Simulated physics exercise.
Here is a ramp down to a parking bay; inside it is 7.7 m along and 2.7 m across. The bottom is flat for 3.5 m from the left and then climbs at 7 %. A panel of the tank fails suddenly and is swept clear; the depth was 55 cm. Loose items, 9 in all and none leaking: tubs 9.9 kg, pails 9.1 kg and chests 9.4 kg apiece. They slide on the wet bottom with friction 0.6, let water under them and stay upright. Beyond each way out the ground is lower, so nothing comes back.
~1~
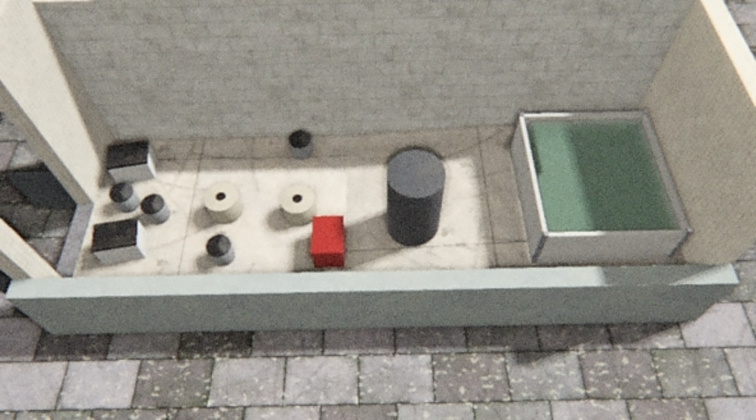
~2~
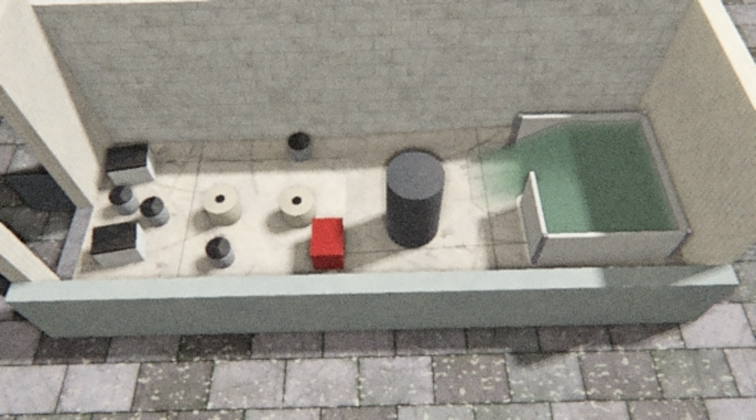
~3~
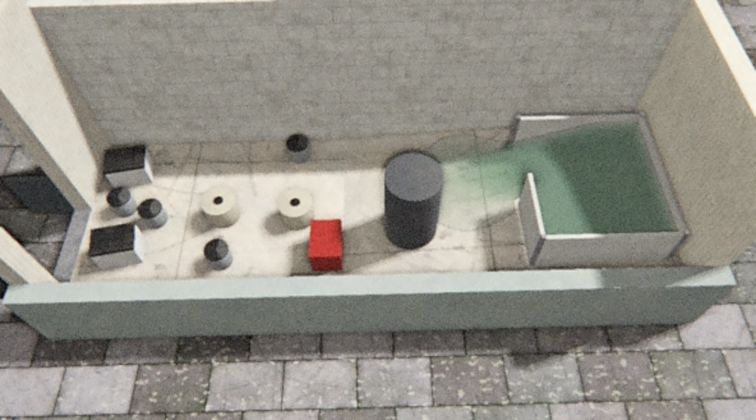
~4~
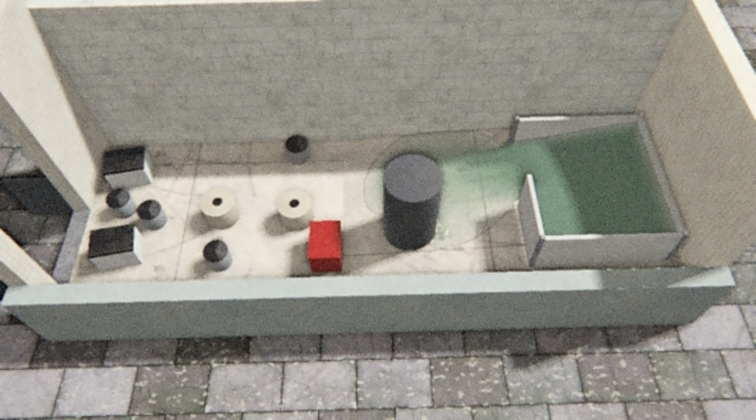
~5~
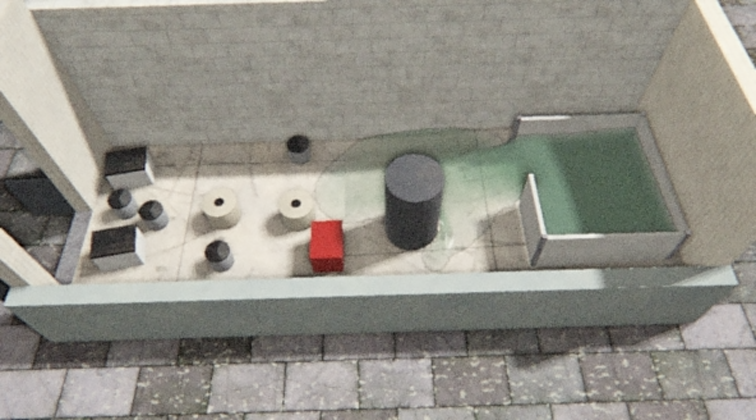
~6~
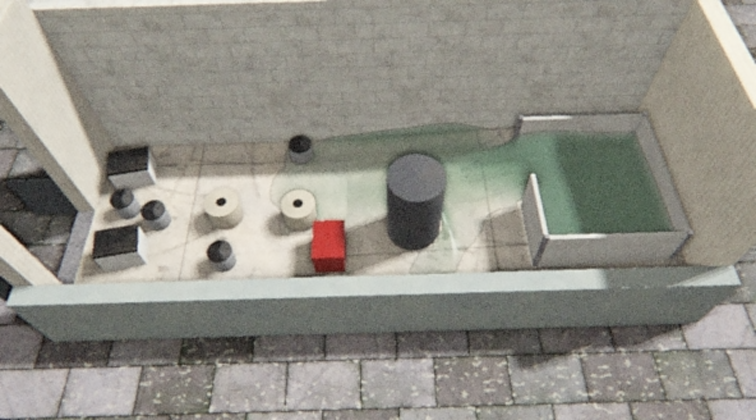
Green water pours from the open tank and spreads leftward around the dark cylinder.
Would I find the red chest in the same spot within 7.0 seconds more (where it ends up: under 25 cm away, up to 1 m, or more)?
The red chest is nudged along.
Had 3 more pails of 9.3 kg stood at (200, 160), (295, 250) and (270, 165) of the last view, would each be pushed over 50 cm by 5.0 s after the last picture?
In that order: Past it, under, past it.
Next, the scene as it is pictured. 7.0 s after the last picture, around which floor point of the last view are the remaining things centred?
At about (242, 243).
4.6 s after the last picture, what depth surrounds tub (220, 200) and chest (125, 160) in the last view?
About 11 and 12 cm.
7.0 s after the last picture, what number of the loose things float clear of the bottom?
At that moment 4.
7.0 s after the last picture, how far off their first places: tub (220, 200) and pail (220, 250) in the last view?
In that order: 100 cm, 120 cm.
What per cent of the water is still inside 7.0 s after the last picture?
About 72 per cent.
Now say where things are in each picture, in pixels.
The first frame shows the red chest at (327, 234), on the bottom; water covers 2.8 m2; 0 of 9 have shifted.
The second frame shows the red chest at (327, 236), on the bottom; water covers 3.5 m2; 0 of 9 have shifted.
The third frame shows the red chest at (325, 237), on the bottom; 4.6 m2 under water; 0 of 9 have shifted.
The fourth frame shows the red chest at (325, 239) rests on the ground; 5.7 m2 under water; 0 of 9 have shifted.
The fifth frame shows the red chest at (326, 239) rests on the ground; 6.8 m2 under water; 0 of 9 have shifted.
The sixth frame shows the red chest at (328, 239), on the bottom; 7.9 m2 under water; 0 of 9 have shifted.
Then, 0.6 s after the last picture the red chest is near (328, 239), 0.0 m from its start, aground; 0 of 9 are out; 0 afloat.
Then, 2.6 s after the last picture the red chest is near (328, 239), 0.0 m from its start, aground; 1 of 9 are out; 2 afloat.
Then, 4.6 s after the last picture the red chest is near (328, 238), 0.0 m from its start, aground; 1 of 9 are out; 5 afloat.
Then, 7.0 s after the last picture the red chest is near (367, 234), 0.5 m from its start, afloat; 1 of 9 are out; 4 afloat.
